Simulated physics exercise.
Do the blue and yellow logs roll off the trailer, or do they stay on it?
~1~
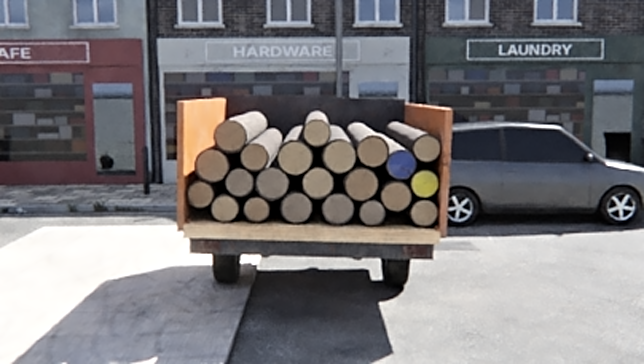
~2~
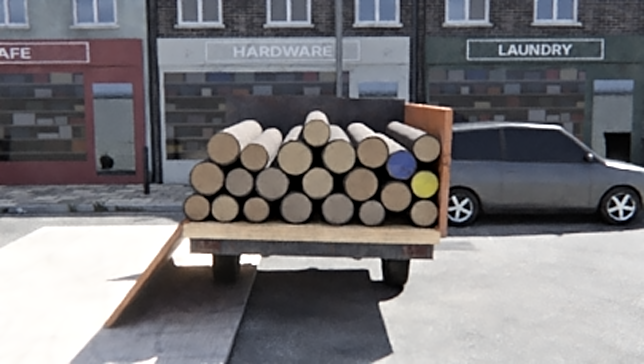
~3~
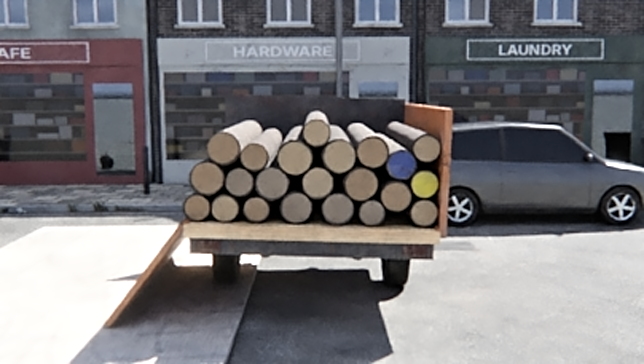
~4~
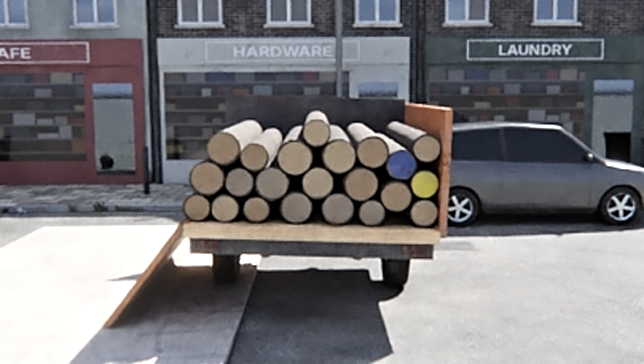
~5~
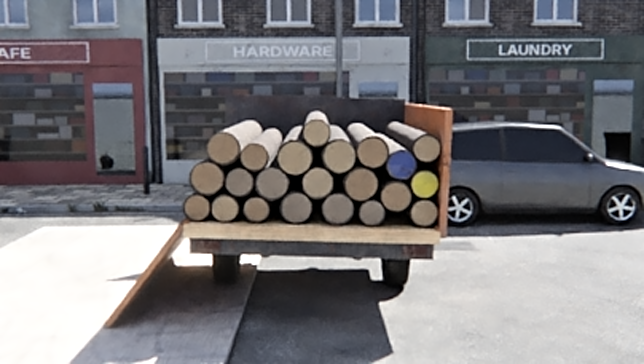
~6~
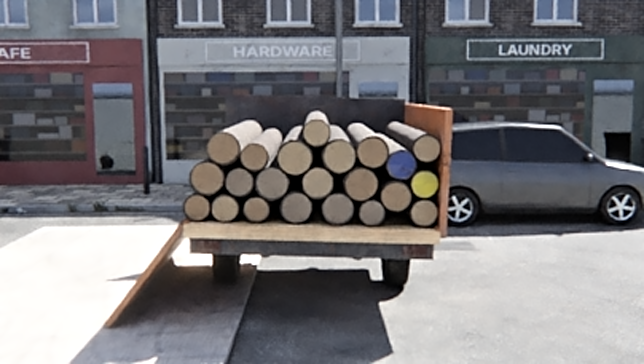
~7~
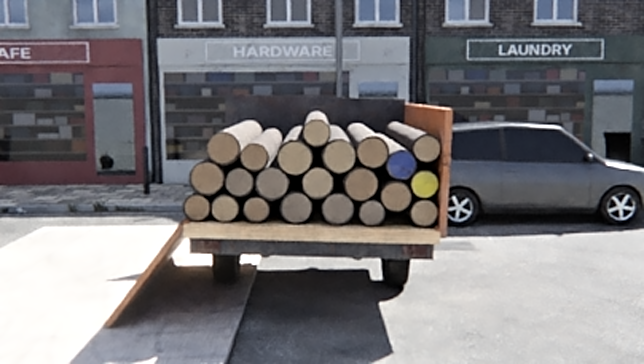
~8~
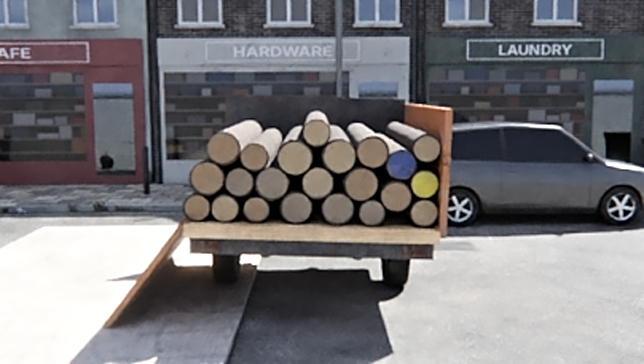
Both the blue log and the yellow log stay on the trailer, resting in the stack near the right side board.
